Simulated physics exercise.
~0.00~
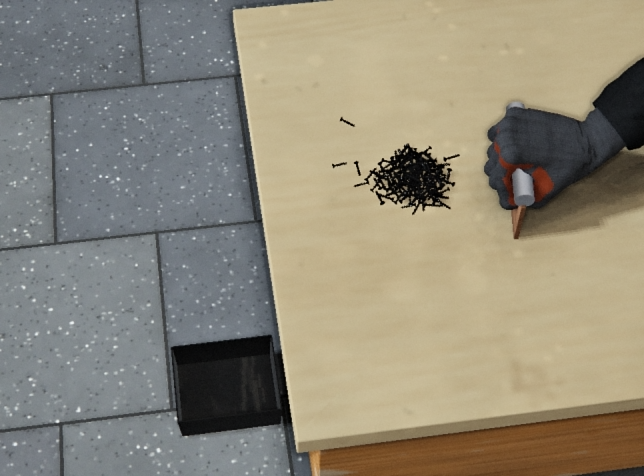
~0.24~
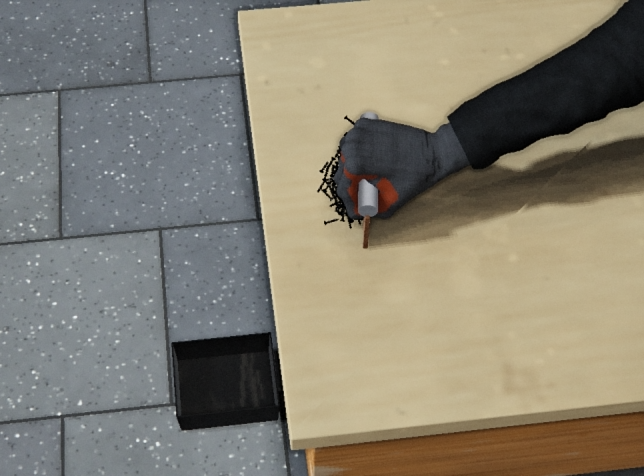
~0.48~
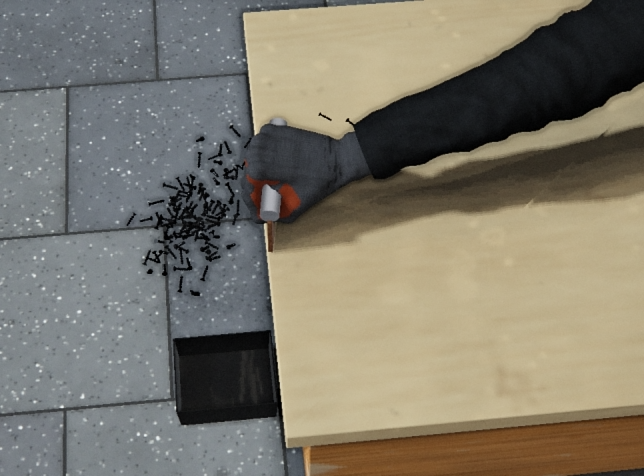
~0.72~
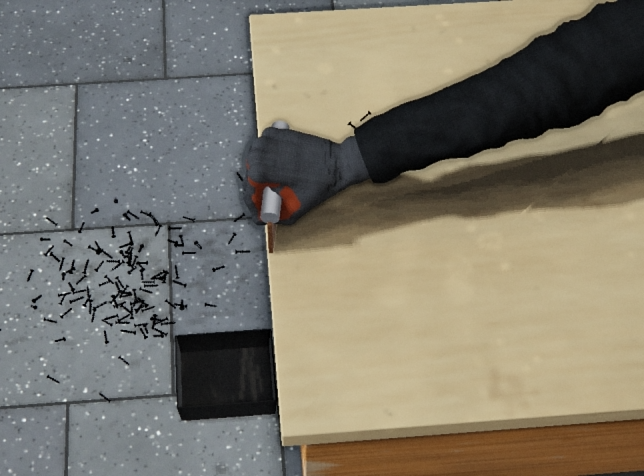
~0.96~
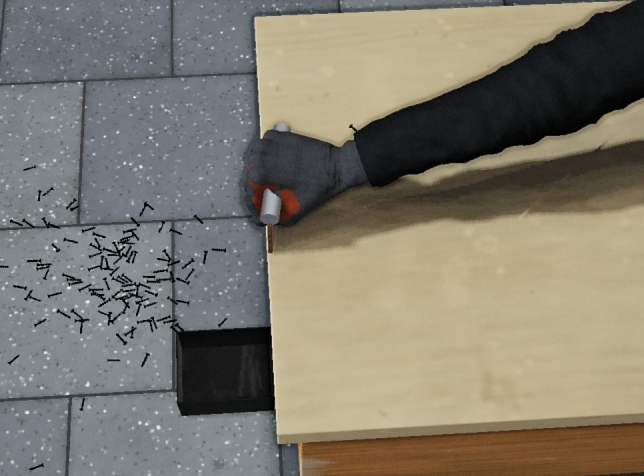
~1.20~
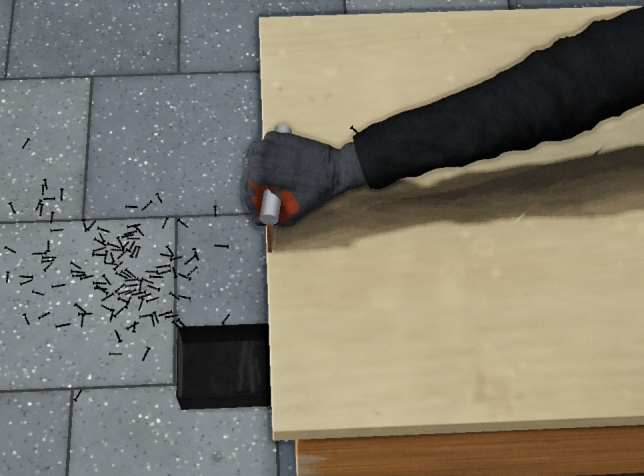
A dark-gloved hand holding a scraper with a pale grey and orange handle moves left across a light wooden table, seen from above. A heap of small black screws lies on the tabletop near its left edge, and an open black tin sits beside the table, over grey speckled tiles. The hand pushes into the heap, sweeps it to the edge and stops there. The screws spill over the side and scatter across the tiles, left of and above the tin. Nearly all end up on the floor, missing the tin, while a few stay on the table by the sleeve.
